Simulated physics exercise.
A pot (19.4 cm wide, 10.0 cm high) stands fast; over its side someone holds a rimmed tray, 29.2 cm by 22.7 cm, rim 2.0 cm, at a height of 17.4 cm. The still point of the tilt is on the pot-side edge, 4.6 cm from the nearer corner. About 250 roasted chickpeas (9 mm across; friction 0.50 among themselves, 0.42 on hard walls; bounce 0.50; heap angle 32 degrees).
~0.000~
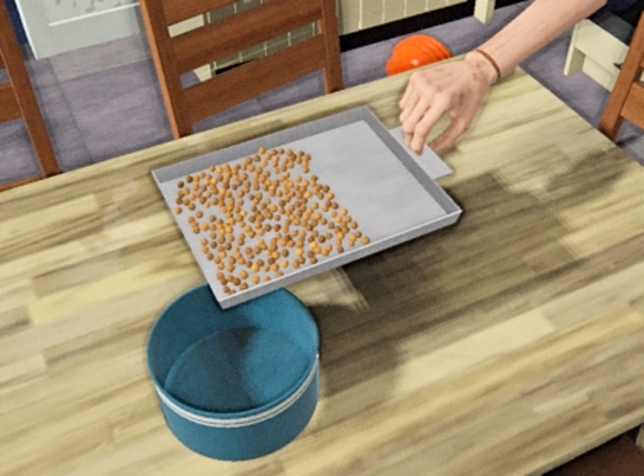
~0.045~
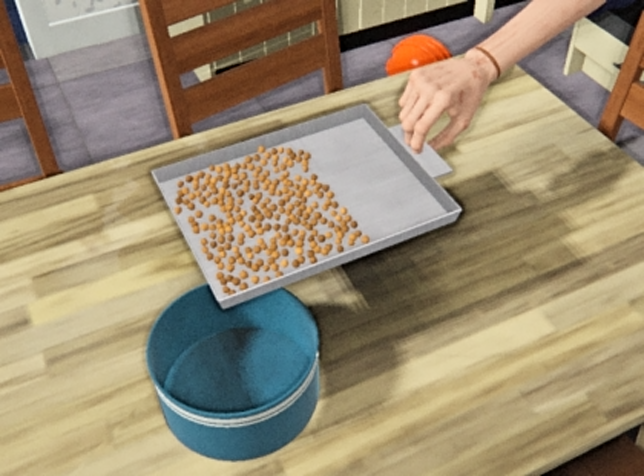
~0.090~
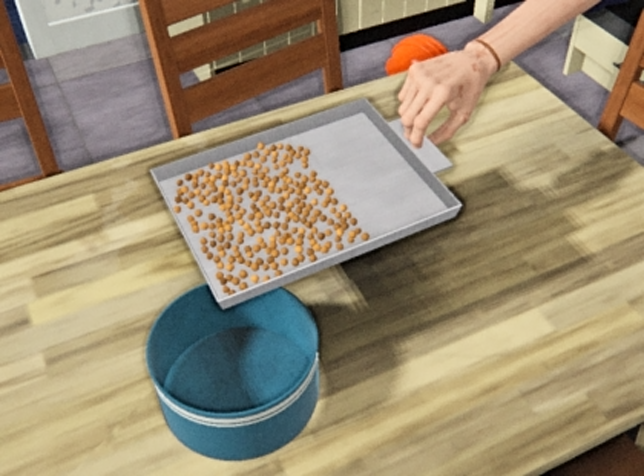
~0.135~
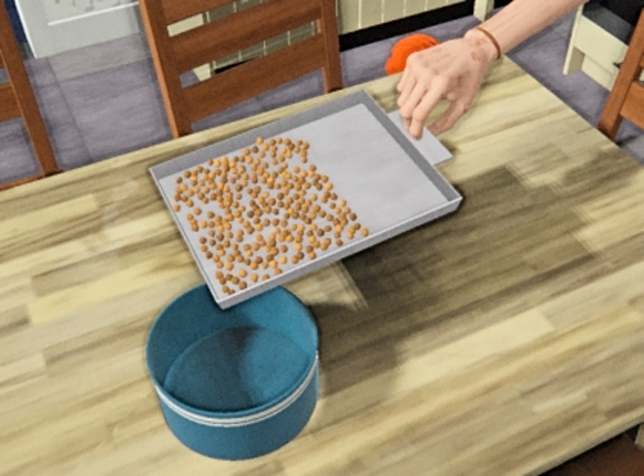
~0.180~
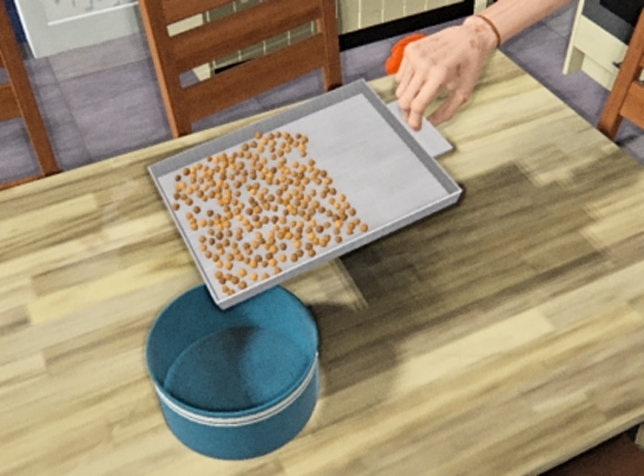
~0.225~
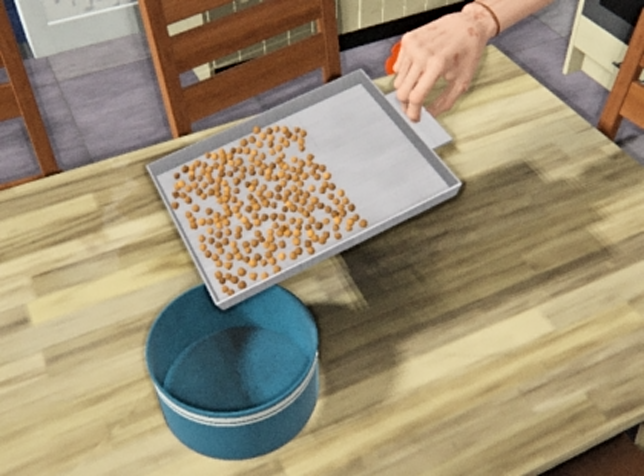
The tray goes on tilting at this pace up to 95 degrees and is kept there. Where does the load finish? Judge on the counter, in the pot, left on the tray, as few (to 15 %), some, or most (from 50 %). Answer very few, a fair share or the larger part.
Counter: A fair share, pot: The larger part, tray: Very few.
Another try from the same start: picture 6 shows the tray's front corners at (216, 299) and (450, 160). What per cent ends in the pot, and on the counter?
Pot 45, counter 55.
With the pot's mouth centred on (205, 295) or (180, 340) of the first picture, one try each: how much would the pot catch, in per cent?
Some 55 and 95 per cent.
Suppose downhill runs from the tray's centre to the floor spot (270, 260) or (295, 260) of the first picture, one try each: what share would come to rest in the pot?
Some 95 and 95 per cent.
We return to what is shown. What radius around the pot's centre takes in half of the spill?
Some 18 cm.
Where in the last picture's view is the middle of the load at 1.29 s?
Around (191, 220).
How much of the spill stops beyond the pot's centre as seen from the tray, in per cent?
Some 100 per cent.
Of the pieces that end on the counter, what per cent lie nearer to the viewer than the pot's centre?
Some 10 per cent.
Then, at 0.87 s, tilt 50 degrees; the tray holds 100 %, the pot 0 %.
Then, at 1.29 s, tilt 76 degrees; the tray holds 100 %, the pot 0 %.
Then, at 1.80 s, tilt 95 degrees; the tray holds 15 %, the pot 50 %.
At rest (2.7 s), counter 30 %, pot 70 %, tray 0 %.
